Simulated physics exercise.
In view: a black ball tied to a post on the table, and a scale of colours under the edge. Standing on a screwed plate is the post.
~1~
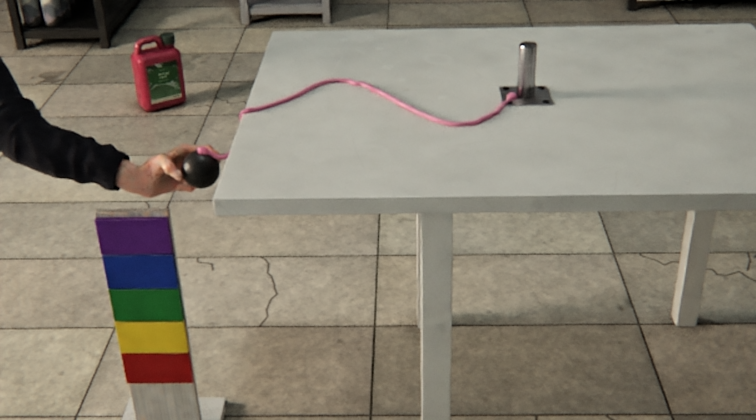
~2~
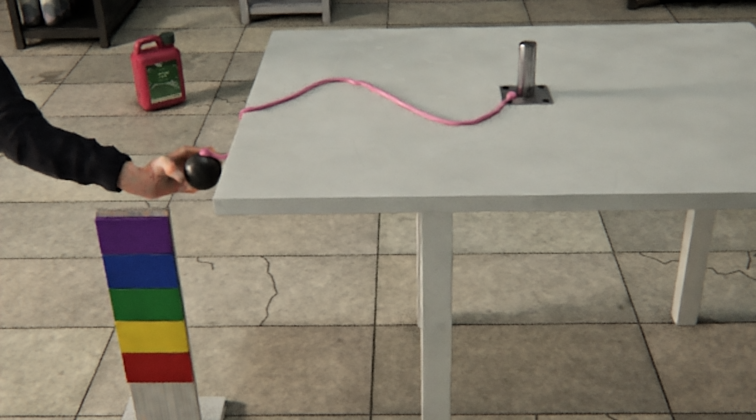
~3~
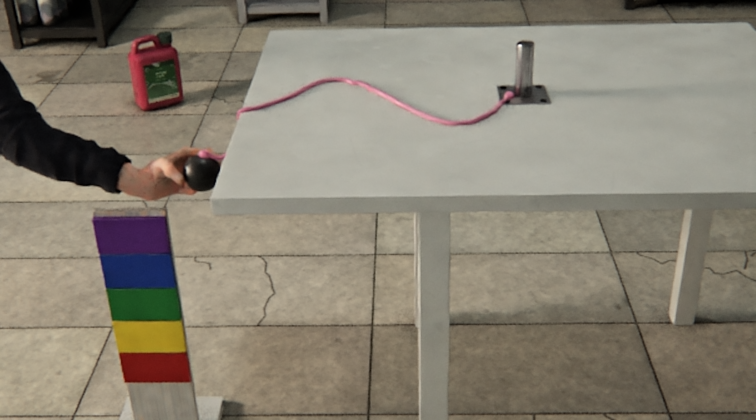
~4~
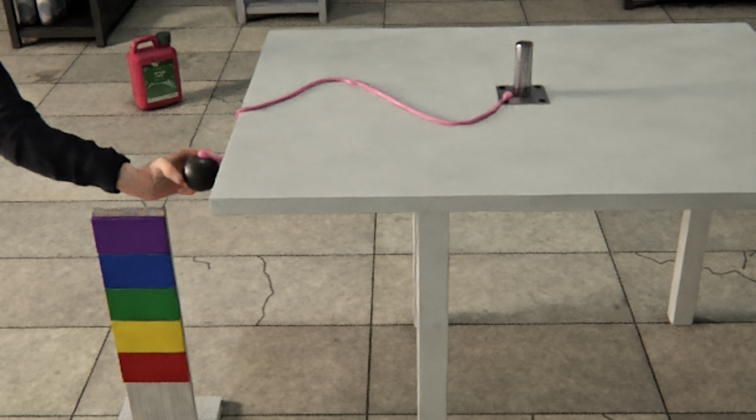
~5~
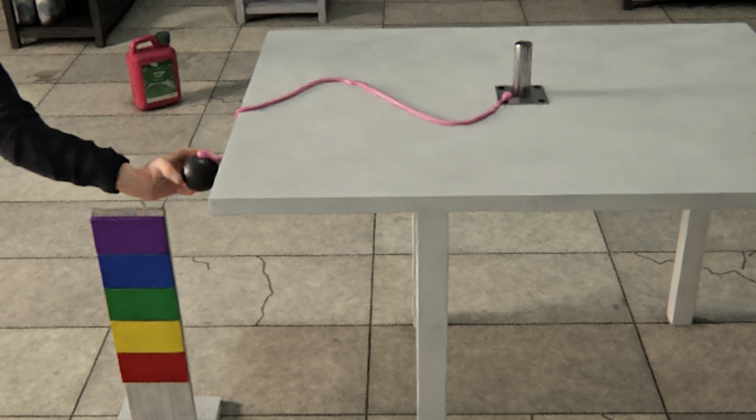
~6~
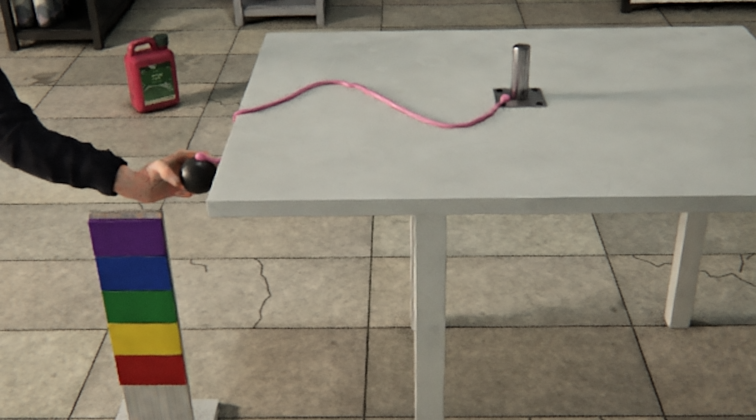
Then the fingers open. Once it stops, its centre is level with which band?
The green band.
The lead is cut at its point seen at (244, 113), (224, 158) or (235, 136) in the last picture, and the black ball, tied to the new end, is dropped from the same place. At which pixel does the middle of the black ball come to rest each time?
The three cuts give roughly (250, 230), (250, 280) and (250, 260) respectively.
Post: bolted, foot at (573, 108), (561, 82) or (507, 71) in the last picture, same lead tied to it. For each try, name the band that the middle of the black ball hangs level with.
Answer, in order: Blue, blue, green.
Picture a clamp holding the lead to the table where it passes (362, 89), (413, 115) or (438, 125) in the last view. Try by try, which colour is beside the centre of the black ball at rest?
First try purple, second try blue, third try blue.
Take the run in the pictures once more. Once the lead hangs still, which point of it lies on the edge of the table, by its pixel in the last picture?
Look around (327, 83).
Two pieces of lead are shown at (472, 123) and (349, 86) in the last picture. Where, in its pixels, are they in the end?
First one close to (433, 102), second close to (260, 113).
Soon after, ball near (278, 292); level with green.
After that, ball near (242, 301); level with green.
In the end, ball near (251, 301); level with green. The lead holds its middle at green.
